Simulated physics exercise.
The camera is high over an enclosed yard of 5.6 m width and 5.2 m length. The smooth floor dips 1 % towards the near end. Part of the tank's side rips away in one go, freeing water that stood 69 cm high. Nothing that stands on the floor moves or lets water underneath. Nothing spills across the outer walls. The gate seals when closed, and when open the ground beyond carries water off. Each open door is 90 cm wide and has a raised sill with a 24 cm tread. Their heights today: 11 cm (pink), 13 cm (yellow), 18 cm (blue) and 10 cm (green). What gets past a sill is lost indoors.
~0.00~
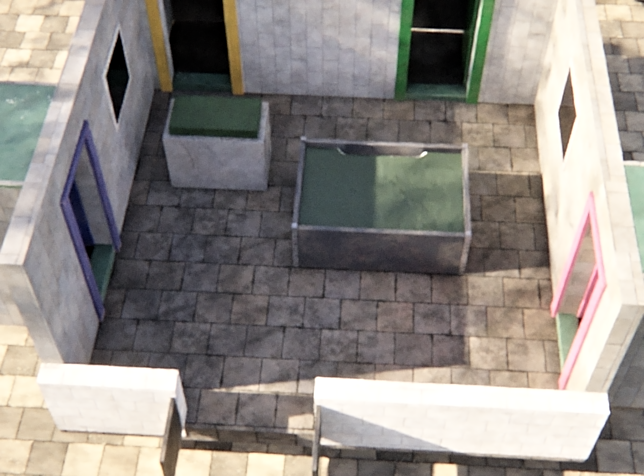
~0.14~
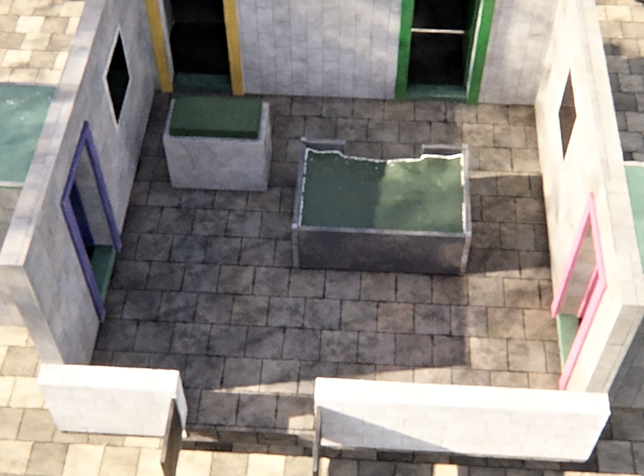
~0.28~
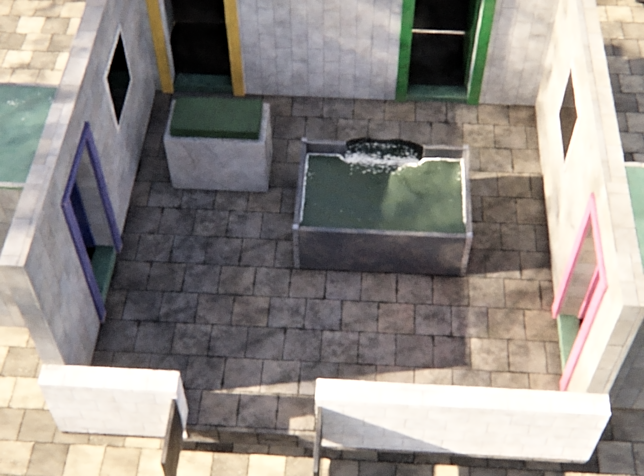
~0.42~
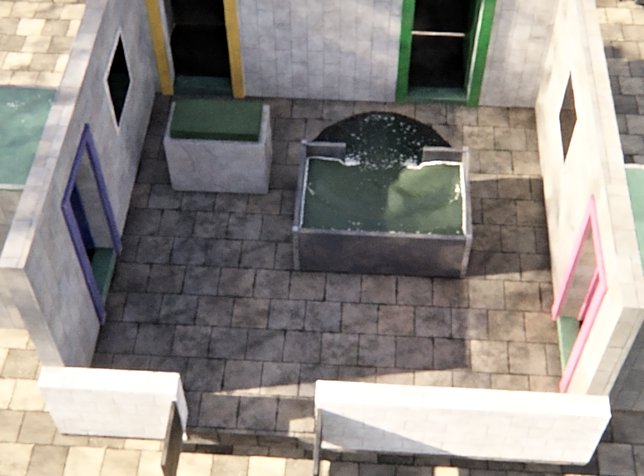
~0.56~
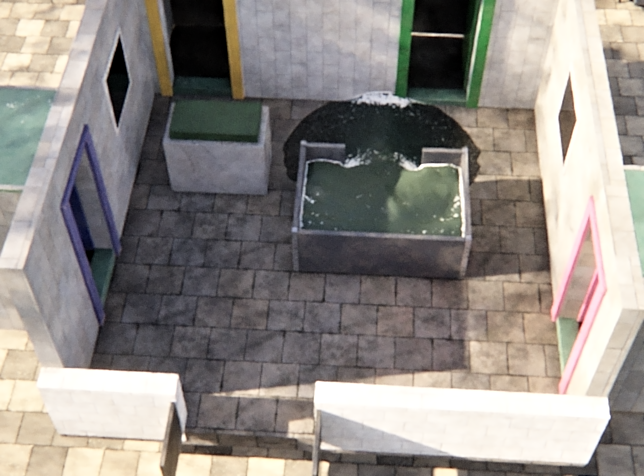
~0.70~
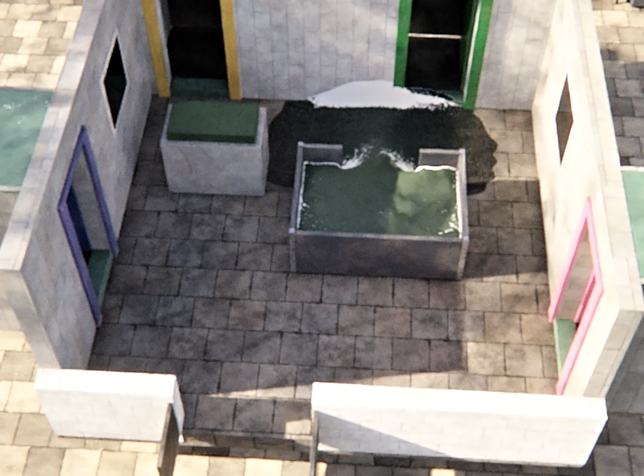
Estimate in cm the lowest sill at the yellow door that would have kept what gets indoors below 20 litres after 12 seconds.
At least 12.5 cm or so.
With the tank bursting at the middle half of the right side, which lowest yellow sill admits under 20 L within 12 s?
Then roughly 6.5 cm.
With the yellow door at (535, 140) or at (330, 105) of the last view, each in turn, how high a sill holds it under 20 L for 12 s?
About 20 and 28 cm.
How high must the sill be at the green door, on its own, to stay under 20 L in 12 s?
Roughly 27 cm at green.
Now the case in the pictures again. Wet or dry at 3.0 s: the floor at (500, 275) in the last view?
It is wet.
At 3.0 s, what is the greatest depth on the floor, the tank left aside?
Up to some 26 cm.
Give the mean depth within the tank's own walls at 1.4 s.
Roughly 41 cm on average.
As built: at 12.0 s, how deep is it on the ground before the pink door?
About 7.5 cm.
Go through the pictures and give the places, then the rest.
In the first frame, the tank at (382, 190) is whole and still, 69 cm deep; the yellow door at (196, 38) is dry.
In the second frame, the front is at a hidden place, 0.3 m from the gap on the far side; 0.2 m2 of floor is wet, 69 cm left at the back.
In the third frame, water pours out on the far side and has run 0.8 m, to (394, 143); about 11 cm deep outside, 67 cm at the back.
In the fourth frame, the gap is on the far side, the front 1.3 m out at (366, 117); the back of the tank holds 60 cm.
In the fifth frame, water pours out on the far side and has run 1.6 m, to (342, 102); about 6 cm deep outside, 59 cm at the back.
In the sixth frame, the front is at (417, 90), 1.9 m from the gap on the far side; 4.1 m2 of floor is wet, 56 cm left at the back; the yellow door at (193, 44), 3.1 m from the gap, is still 1.3 m from the nearest water.
After 1.4 s water covers 20 % of the floor, deepest (38 cm) near (371, 110); 6 cm at the yellow door, 0 litres in over its 13 cm sill.
After 3.0 s water covers 45 % of the floor, deepest (26 cm) near (147, 118); 10 cm at the yellow door, 0 litres in over its 13 cm sill.
After 12.0 s water covers 95 % of the floor, deepest (10 cm) near (79, 407); 4 cm at the yellow door, 18 litres in over its 13 cm sill.
At the yellow door as built, the water arrived by 1.3 s and peaked near 17 cm at 4.8 s.
Run again over the same 12 s with other heights there, 39 litres in over 10.5 cm, 12 litres over 14 cm. The limit of 20 litres is kept from about 12.5 cm up.
